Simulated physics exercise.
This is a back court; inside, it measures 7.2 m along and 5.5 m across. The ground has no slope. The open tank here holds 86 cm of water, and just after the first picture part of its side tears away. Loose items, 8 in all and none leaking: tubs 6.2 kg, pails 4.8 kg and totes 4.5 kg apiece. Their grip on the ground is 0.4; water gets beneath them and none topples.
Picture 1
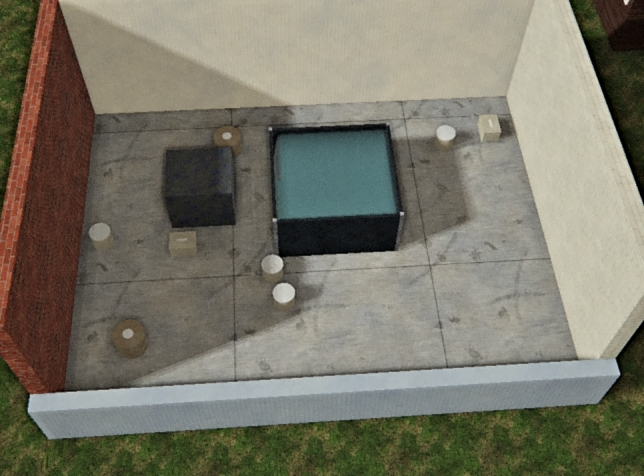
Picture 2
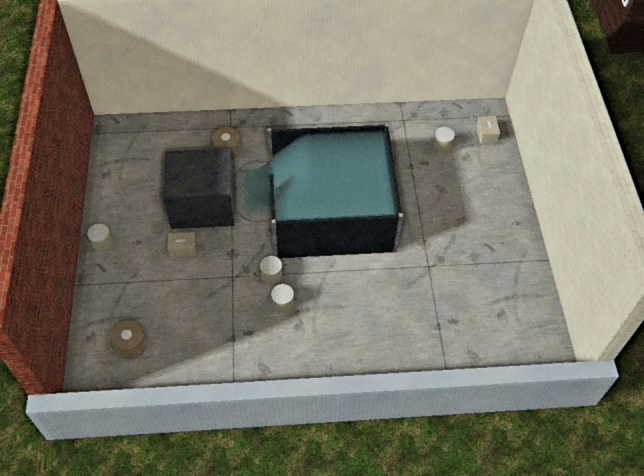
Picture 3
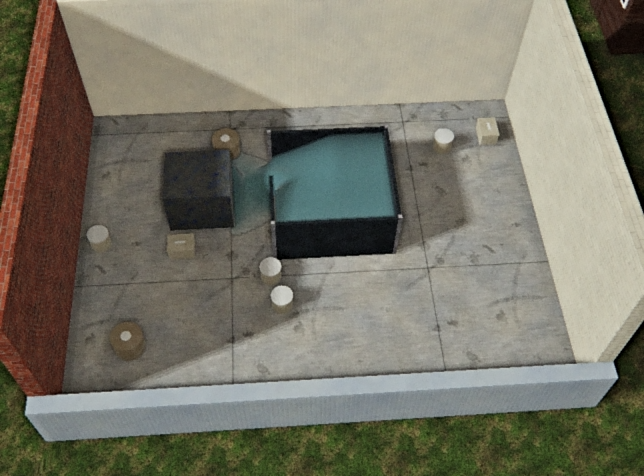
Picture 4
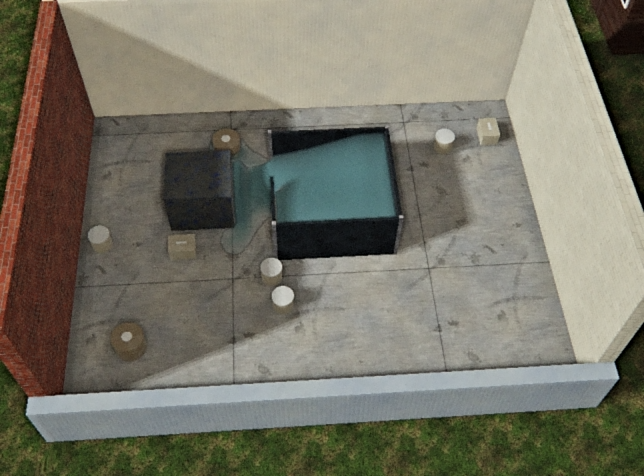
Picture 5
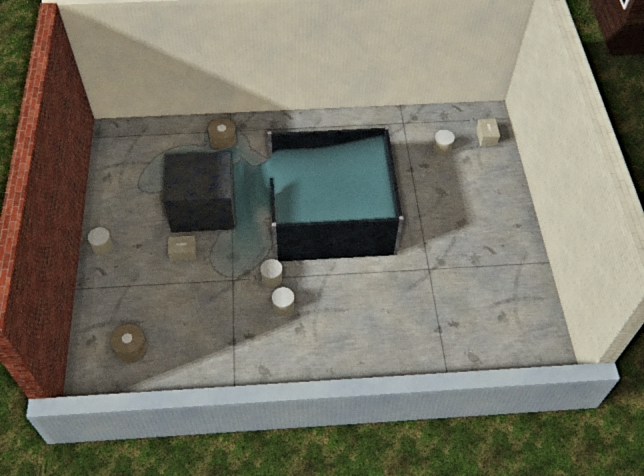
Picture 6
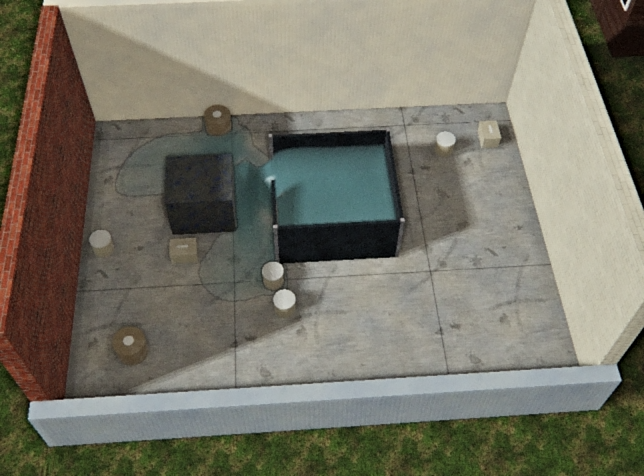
In a walled concrete yard, water poured out of the left side of an open tank, spread around a dark block, and pushed one small round tub a short way toward the back wall.
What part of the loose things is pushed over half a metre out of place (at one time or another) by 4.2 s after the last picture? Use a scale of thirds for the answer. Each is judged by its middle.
On that scale: Two thirds or more.
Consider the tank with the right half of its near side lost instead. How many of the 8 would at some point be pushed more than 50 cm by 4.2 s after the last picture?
The answer then is 4.
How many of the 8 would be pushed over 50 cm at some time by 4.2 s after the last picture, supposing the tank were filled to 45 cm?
With that change, 3 of them.
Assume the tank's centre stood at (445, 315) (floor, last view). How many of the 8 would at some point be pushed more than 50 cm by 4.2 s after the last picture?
Count: 6.
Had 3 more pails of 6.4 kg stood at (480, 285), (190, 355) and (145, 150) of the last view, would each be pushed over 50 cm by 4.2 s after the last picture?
Well, in turn they are below that, above that and above that.
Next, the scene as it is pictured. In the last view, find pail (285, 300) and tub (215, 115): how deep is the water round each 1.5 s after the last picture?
Some 8 cm at the first, some 26 cm at the second.
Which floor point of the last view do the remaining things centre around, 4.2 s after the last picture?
About (352, 298).
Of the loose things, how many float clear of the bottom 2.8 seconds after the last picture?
Total: 3.
Then, 0.4 s after the last picture 1 of 8 are over 50 cm from their spots; 1 afloat.
Then, 1.5 s after the last picture 3 of 8 are over 50 cm from their spots; 2 afloat.
Then, 2.8 s after the last picture 4 of 8 are over 50 cm from their spots; 3 afloat.
Then, 4.2 s after the last picture 6 of 8 are over 50 cm from their spots, and 6 have been at some point; 4 afloat.
